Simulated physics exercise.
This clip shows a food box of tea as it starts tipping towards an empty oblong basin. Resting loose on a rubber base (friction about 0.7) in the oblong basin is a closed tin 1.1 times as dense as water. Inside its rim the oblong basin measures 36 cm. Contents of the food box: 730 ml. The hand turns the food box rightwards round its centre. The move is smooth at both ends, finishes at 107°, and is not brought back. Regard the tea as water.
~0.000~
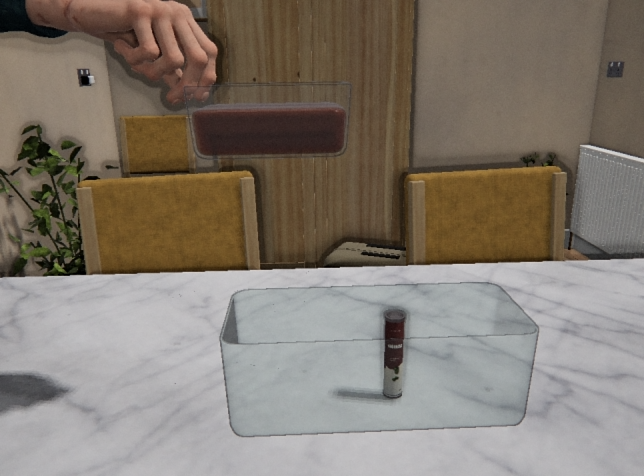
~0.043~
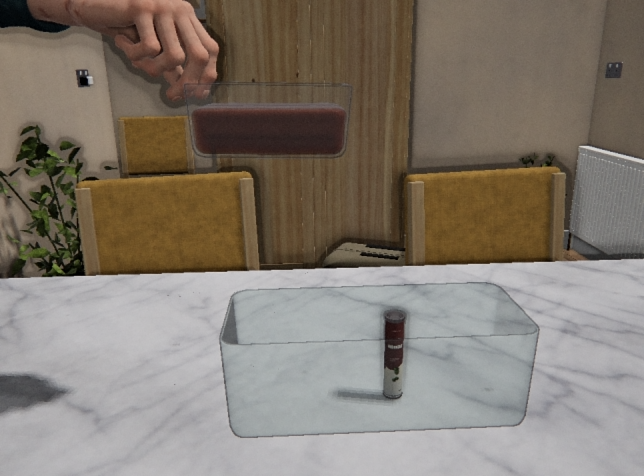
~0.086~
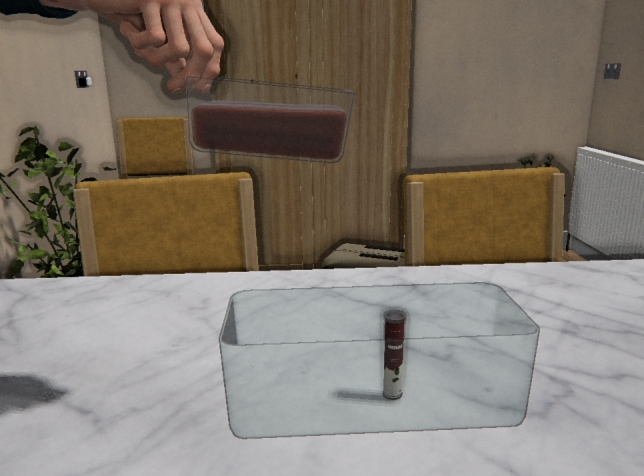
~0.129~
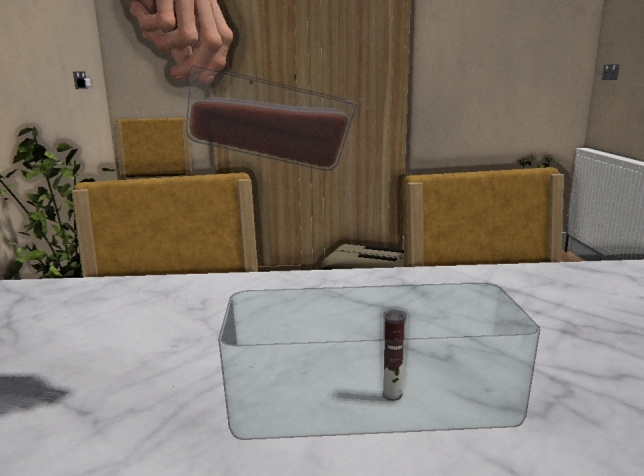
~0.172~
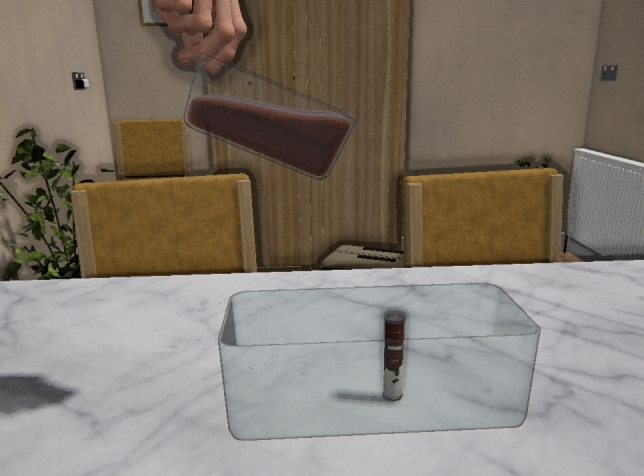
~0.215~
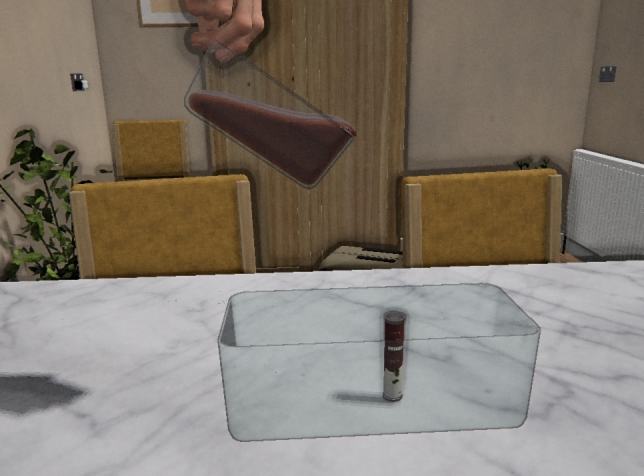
A hand tilts a clear box of dark red liquid rightwards above an empty glassy basin.
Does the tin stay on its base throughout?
Yes, it stays on its base.
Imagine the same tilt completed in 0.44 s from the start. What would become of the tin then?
It tumbles over, then.
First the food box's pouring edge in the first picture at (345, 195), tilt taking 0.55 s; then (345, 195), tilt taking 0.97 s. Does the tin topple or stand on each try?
In the first try it comes down; in the second it remains standing.
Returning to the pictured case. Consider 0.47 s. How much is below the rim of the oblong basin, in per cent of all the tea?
Fraction in basin: Approx. 14%.
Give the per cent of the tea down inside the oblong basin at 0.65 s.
Some 86 per cent.
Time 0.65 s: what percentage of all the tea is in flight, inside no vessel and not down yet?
7 per cent, roughly.
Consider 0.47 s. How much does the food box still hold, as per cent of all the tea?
I'd put it near 10 percent.
By 0.47 s the tilt is 101° and 11 per cent is still to pour; the tin stands where it began.
By 0.65 s the tilt is 107° and 2 per cent is still to pour; the tin stands where it began.
By 0.84 s the tilt is 107° and 0 per cent is still to pour; the tin stands where it began.
By 1.05 s the tilt is 107° and 0 per cent is still to pour; the tin stands 1 cm from where it began.
At rest the tin stands where it began.
